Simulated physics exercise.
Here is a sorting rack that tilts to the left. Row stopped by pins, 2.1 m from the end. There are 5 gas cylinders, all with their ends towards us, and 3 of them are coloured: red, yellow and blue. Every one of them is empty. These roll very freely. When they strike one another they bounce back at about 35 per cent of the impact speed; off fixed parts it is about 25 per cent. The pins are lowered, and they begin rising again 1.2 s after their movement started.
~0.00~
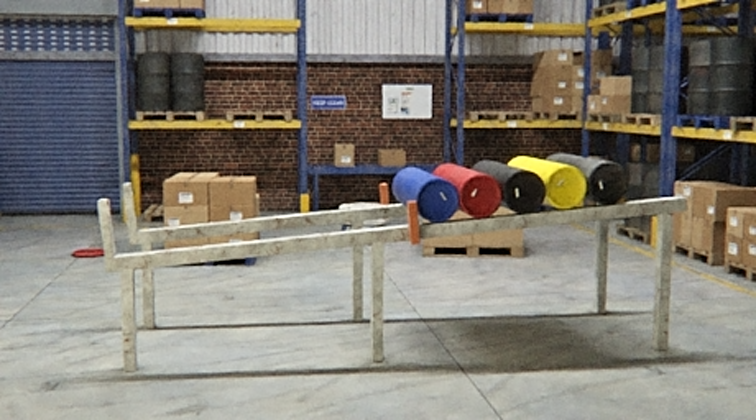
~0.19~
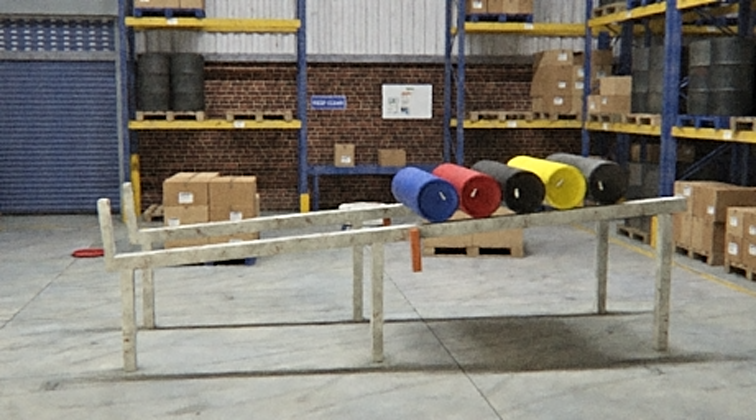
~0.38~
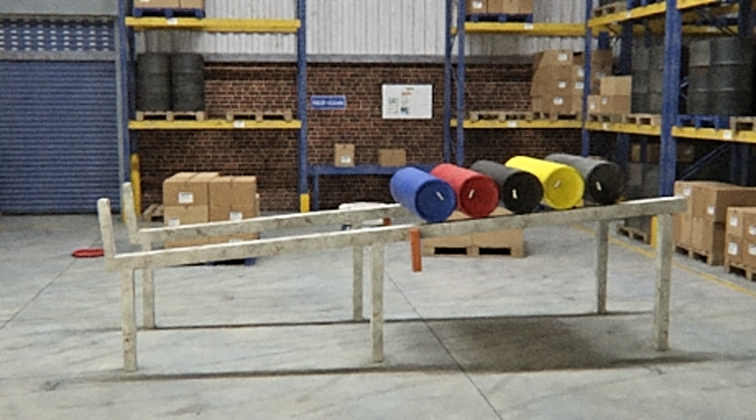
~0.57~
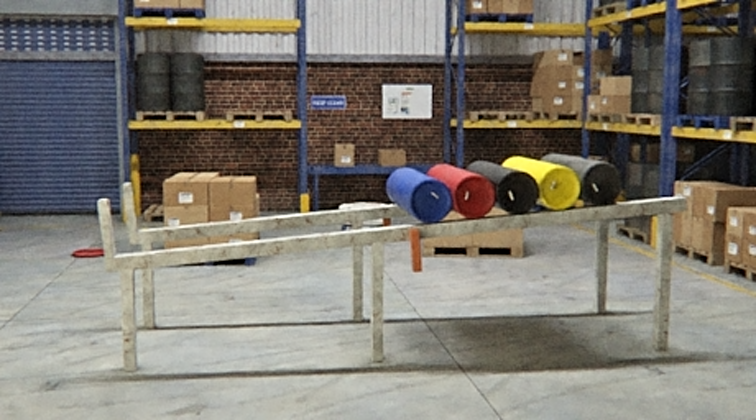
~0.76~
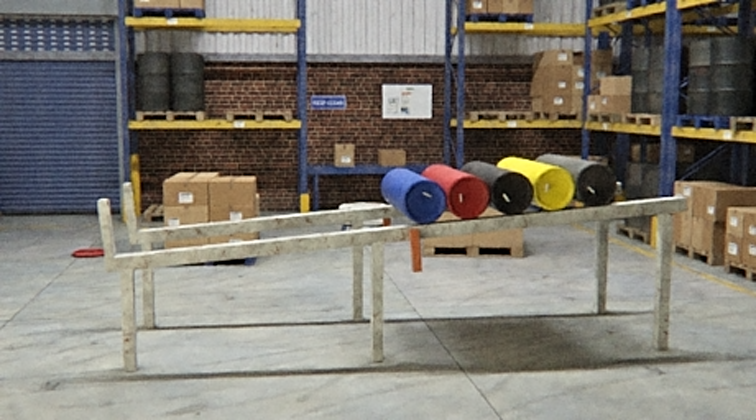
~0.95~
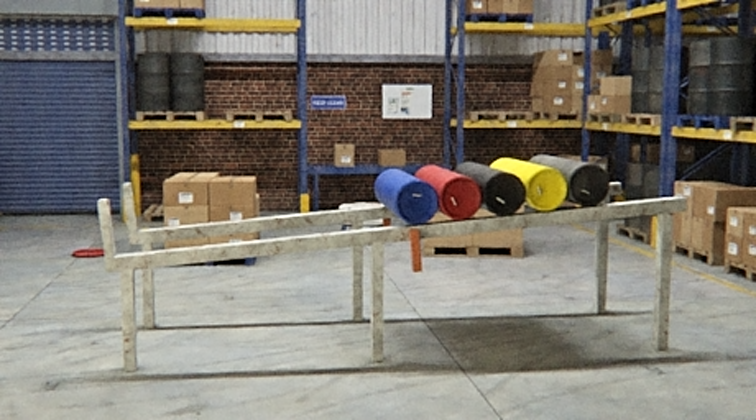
The video shows five drums, blue, red, black, yellow and dark grey, lying in a row on a sloping rack in a warehouse; an orange pin lowers in front of them, and the row slowly rolls a short way left.
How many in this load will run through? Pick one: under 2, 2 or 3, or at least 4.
The count is under 2.
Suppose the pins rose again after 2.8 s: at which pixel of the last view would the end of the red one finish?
(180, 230), roughly.
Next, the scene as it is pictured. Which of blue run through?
Here blue makes it out.
By 1.3 s, red is on the rails, 20 cm above the pins, rolling left; yellow is on the rails, 85 cm above the pins, rolling left; blue is on the rails, 10 cm below the pins, rolling left; 1 through so far.
By 1.5 s, blue is in the air, 30 cm below the pins, rolling left; red and yellow as before; 1 through so far.
Finally (3.4 s), red is on the rails, 20 cm above the pins; yellow is on the rails, 85 cm above the pins; blue is on the rails, 190 cm below the pins; 1 through so far.
